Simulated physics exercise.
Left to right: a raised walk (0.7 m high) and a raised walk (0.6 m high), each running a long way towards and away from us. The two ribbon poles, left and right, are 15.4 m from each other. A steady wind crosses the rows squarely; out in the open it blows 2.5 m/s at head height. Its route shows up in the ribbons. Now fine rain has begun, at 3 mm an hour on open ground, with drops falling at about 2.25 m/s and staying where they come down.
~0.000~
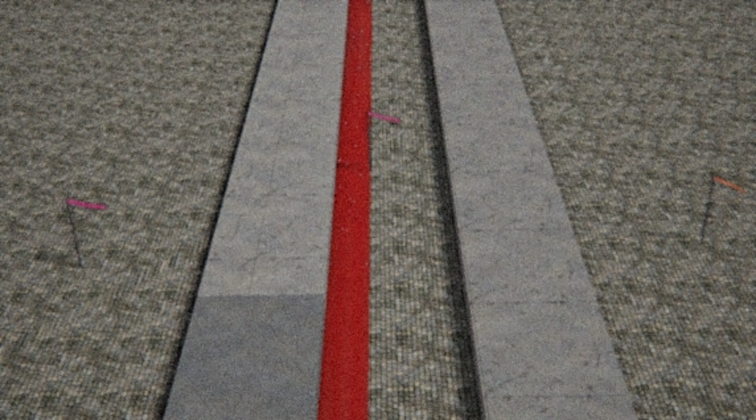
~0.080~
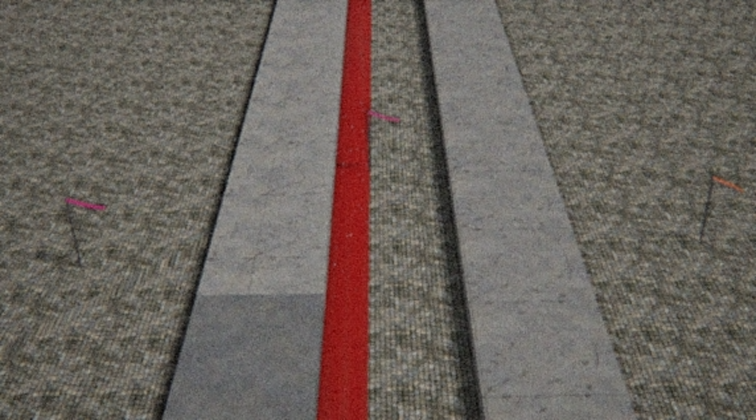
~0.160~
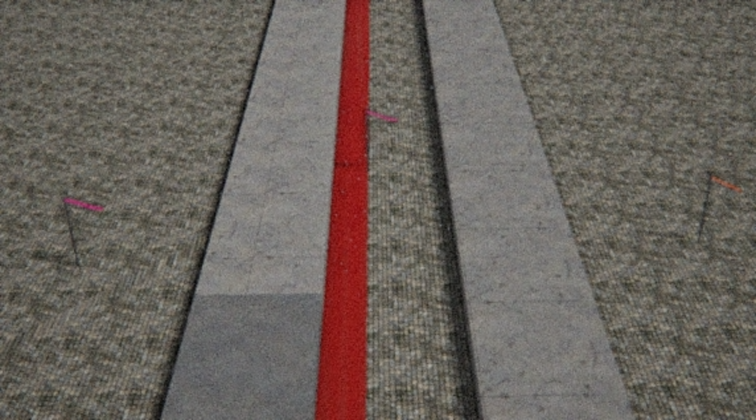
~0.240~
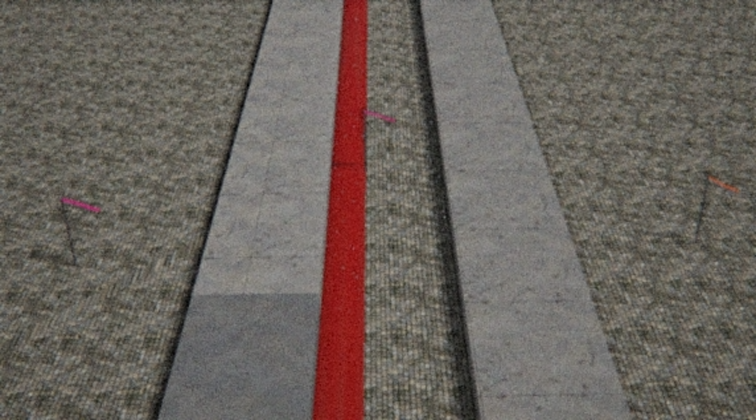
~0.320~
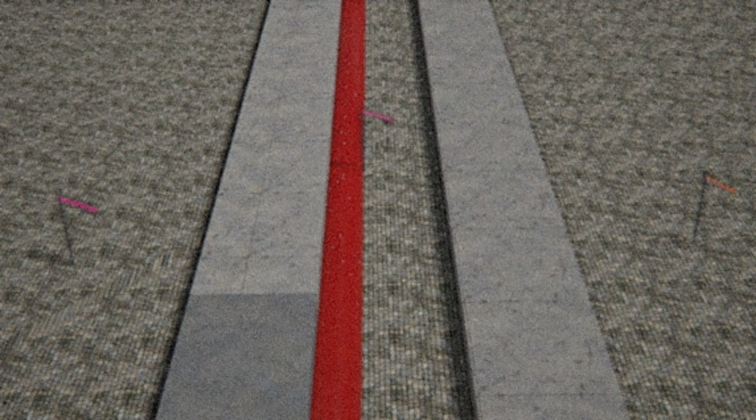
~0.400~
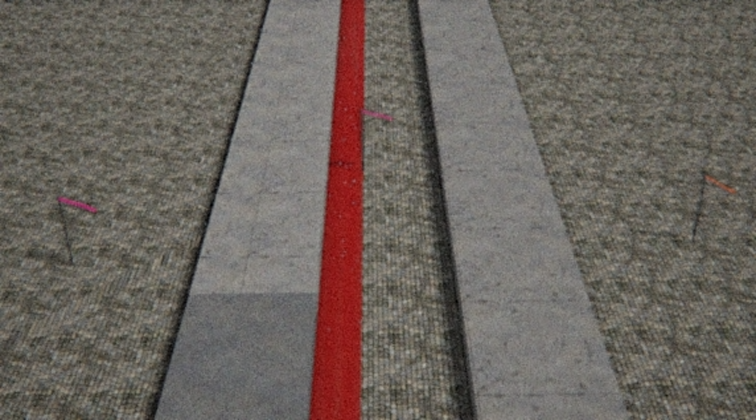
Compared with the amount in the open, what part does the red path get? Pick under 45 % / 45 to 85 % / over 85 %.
The red path gets from 45 to 85 % of the open amount.
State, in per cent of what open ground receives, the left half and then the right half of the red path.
Left roughly 50 per cent, right roughly 95 per cent.
10 minutes on, 0.4 mm on the red path, 0.5 mm in the open.
30 minutes on, 1.1 mm on the red path, 1.5 mm in the open.
60 minutes on, 2.2 mm on the red path, 3.0 mm in the open, so the red path has 72 % of the open amount; the left half of it has 49 %, the right half 96 %.
